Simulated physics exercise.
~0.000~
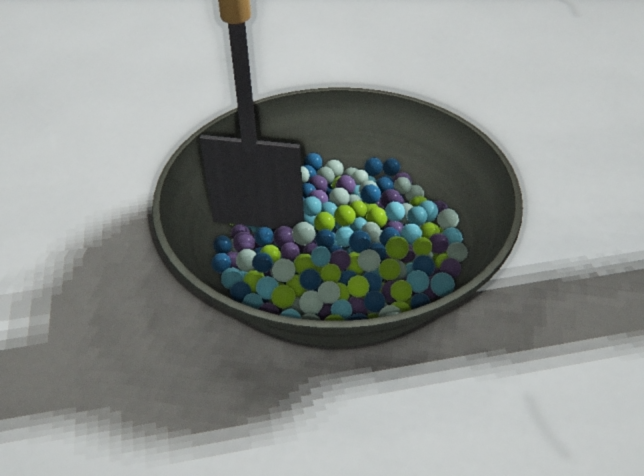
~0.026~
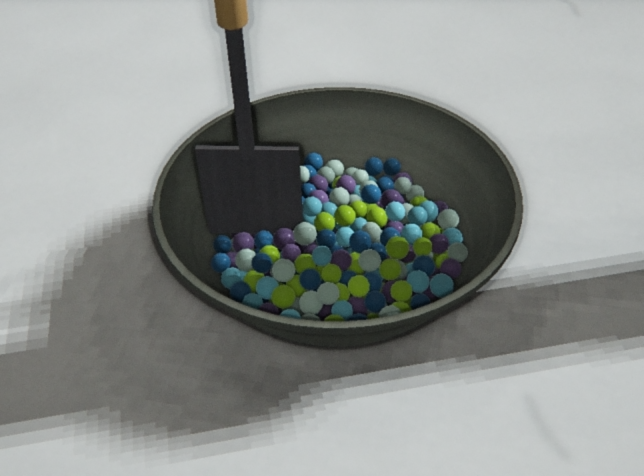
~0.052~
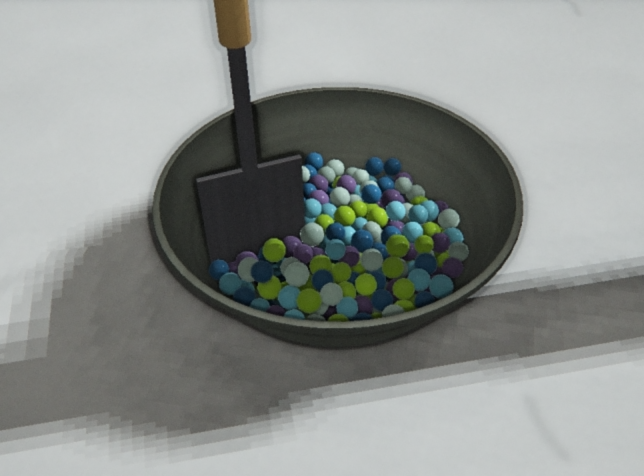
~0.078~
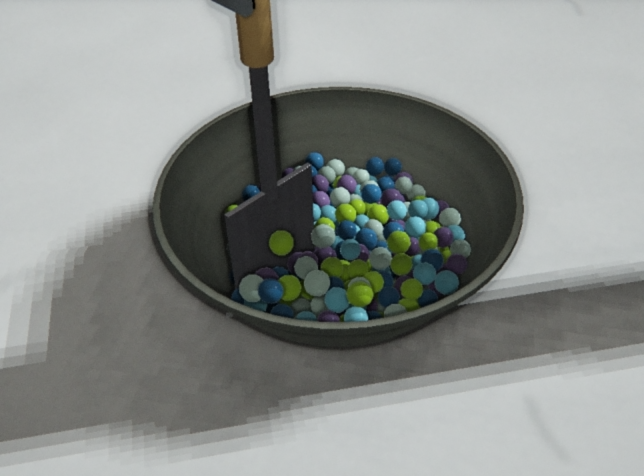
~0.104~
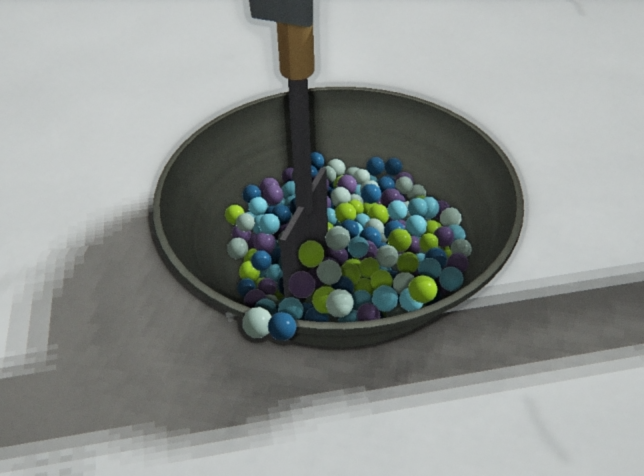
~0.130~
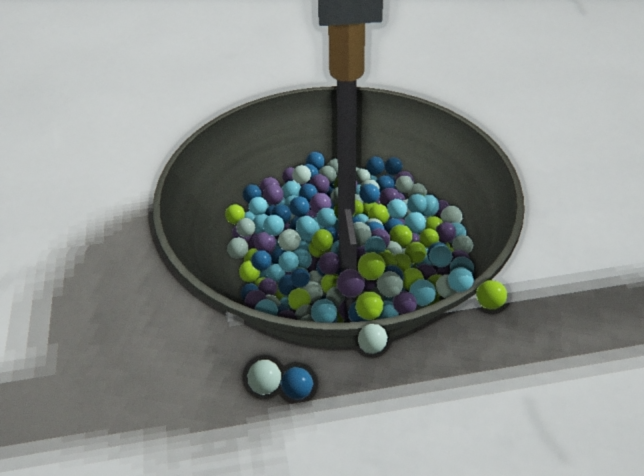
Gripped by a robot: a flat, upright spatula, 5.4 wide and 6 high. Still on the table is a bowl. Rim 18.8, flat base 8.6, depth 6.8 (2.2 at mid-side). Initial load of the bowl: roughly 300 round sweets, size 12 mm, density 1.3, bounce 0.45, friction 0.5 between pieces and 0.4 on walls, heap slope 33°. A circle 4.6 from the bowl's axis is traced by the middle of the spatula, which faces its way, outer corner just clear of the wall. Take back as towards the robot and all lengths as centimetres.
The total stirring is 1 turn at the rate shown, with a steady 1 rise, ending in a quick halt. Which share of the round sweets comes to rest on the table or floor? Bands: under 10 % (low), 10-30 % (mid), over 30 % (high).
Mid.
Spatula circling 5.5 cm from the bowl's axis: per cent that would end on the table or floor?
Then about 0 per cent.
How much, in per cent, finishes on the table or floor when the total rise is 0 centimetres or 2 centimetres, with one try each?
30 % and 10 %.
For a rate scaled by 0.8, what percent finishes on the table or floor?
Estimated share: Close to 15 per cent.
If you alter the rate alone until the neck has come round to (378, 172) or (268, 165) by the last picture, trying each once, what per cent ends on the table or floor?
Around 20 and 5 percent, in that order.
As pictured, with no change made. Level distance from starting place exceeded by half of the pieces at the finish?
Roughly 1 cm.
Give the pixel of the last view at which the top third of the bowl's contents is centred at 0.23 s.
That third sits centred at about (405, 192).
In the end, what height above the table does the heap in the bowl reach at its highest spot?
6.0 cm, give or take.
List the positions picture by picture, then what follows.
The first frame shows spatula neck at (247, 117), 0° round; upper third of the load around (339, 239), from x 220 to 455, top at y 160; 303 in the bowl.
The second frame shows spatula neck at (244, 123), 8° round; upper third of the load around (339, 240), from x 220 to 460, top at y 160.
The third frame shows spatula neck at (247, 143), 31° round; upper third of the load around (338, 245), from x 220 to 460, top at y 160.
The fourth frame shows spatula neck at (267, 164), 56° round; upper third of the load around (351, 249), from x 235 to 460, top at y 160.
The fifth frame shows spatula neck at (303, 177), 82° round; upper third of the load around (362, 249), from x 235 to 460, top at y 160; 301 in the bowl, 2 in flight or on the tool.
The sixth frame shows spatula neck at (347, 179), 107° round; upper third of the load around (381, 246), from x 235 to 490, top at y 160; 299 in the bowl, 4 in flight or on the tool.
By 0.23 s, 200° round, highest piece 10 above the table; 285 in the bowl, 1 on the table or floor, 17 in flight or on the tool.
By 0.32 s, 294° round, highest piece 10 above the table; 265 in the bowl, 17 on the table or floor, 21 in flight or on the tool.
By 0.57 s, 0° round, highest piece 6 above the table; 247 in the bowl, 55 on the table or floor, 1 in flight or on the tool.
By 1.27 s, 0° round, highest piece 6 above the table; 247 in the bowl, 56 on the table or floor.
Final count, 247 in the bowl, 56 on the table or floor. That is 18 % on the table or floor.
